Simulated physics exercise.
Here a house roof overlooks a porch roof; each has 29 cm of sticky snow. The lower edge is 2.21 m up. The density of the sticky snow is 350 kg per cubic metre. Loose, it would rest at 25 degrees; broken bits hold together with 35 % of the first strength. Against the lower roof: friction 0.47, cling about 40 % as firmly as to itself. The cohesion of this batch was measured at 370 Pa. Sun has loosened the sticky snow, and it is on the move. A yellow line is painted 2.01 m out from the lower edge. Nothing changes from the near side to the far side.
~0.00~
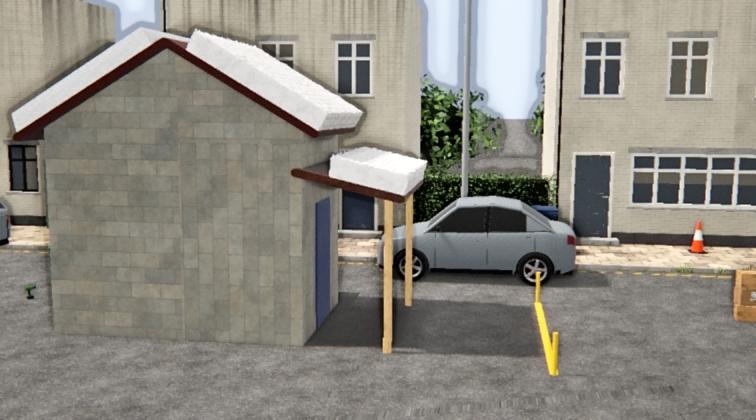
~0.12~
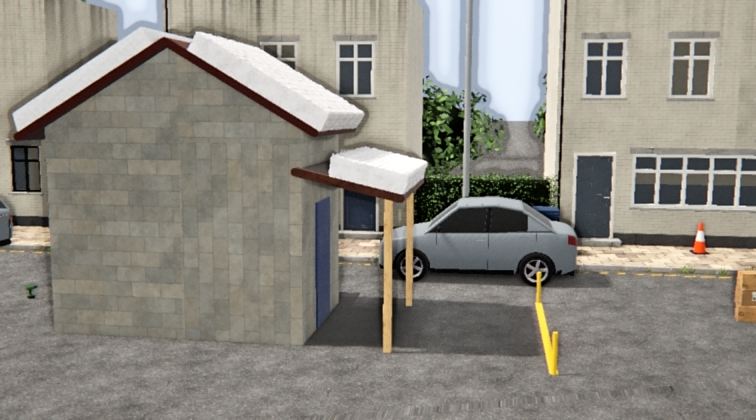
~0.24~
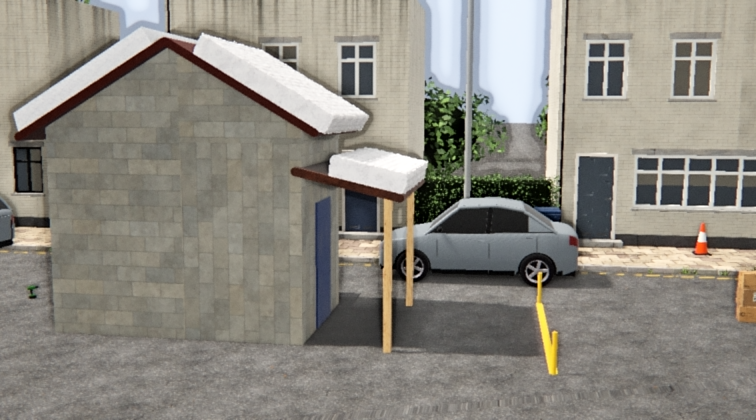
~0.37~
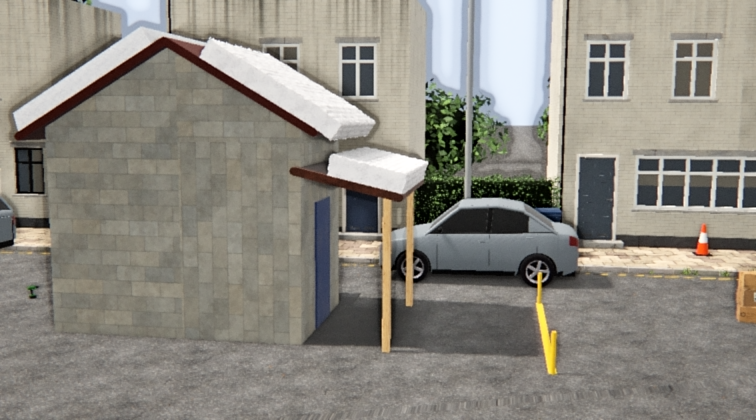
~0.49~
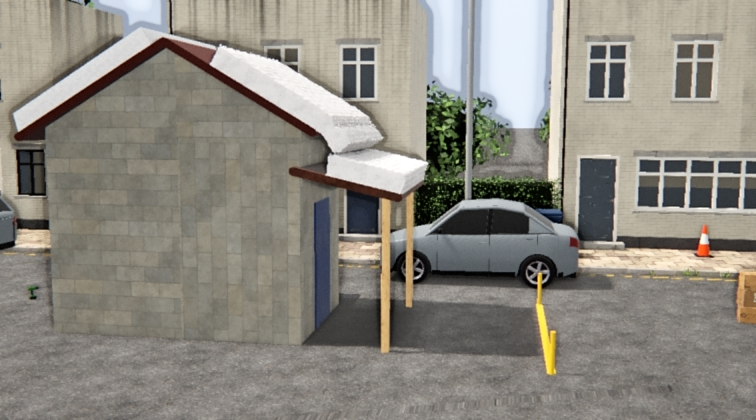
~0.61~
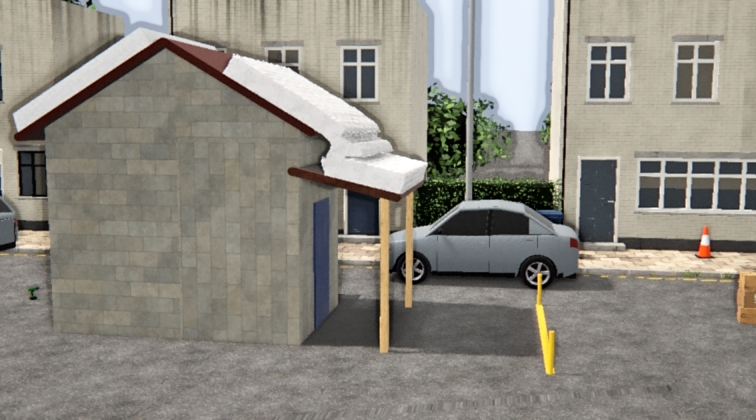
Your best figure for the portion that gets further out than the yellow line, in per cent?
Expect roughly 21 %.
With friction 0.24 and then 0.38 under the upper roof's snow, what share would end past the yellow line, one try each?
In that order: 14 %, 3 %.
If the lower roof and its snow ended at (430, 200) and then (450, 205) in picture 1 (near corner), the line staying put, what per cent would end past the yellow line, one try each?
In that order: 16 %, 12 %.
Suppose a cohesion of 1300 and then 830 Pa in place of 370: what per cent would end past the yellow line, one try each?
In that order: 0 %, 5 %.
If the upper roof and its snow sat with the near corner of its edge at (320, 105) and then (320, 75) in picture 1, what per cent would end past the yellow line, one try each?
In that order: 35 %, 35 %.
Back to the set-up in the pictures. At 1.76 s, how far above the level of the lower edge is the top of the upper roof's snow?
Some 0.5 m.
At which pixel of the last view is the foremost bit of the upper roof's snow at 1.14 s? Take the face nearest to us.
Near (433, 189).
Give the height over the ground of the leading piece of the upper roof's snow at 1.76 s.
Some 0.0 m.
After 1.14 s, none is below the lower edge and 0 % is past the line.
After 1.76 s, 58 % is below the lower edge and 0 % is past the line.
After 2.38 s, 72 % is below the lower edge and 21 % is past the line.
After 3.00 s, 73 % is below the lower edge and 21 % is past the line.
After 3.30 s, at the end, 73 % is below the lower edge and 21 % is past the line.
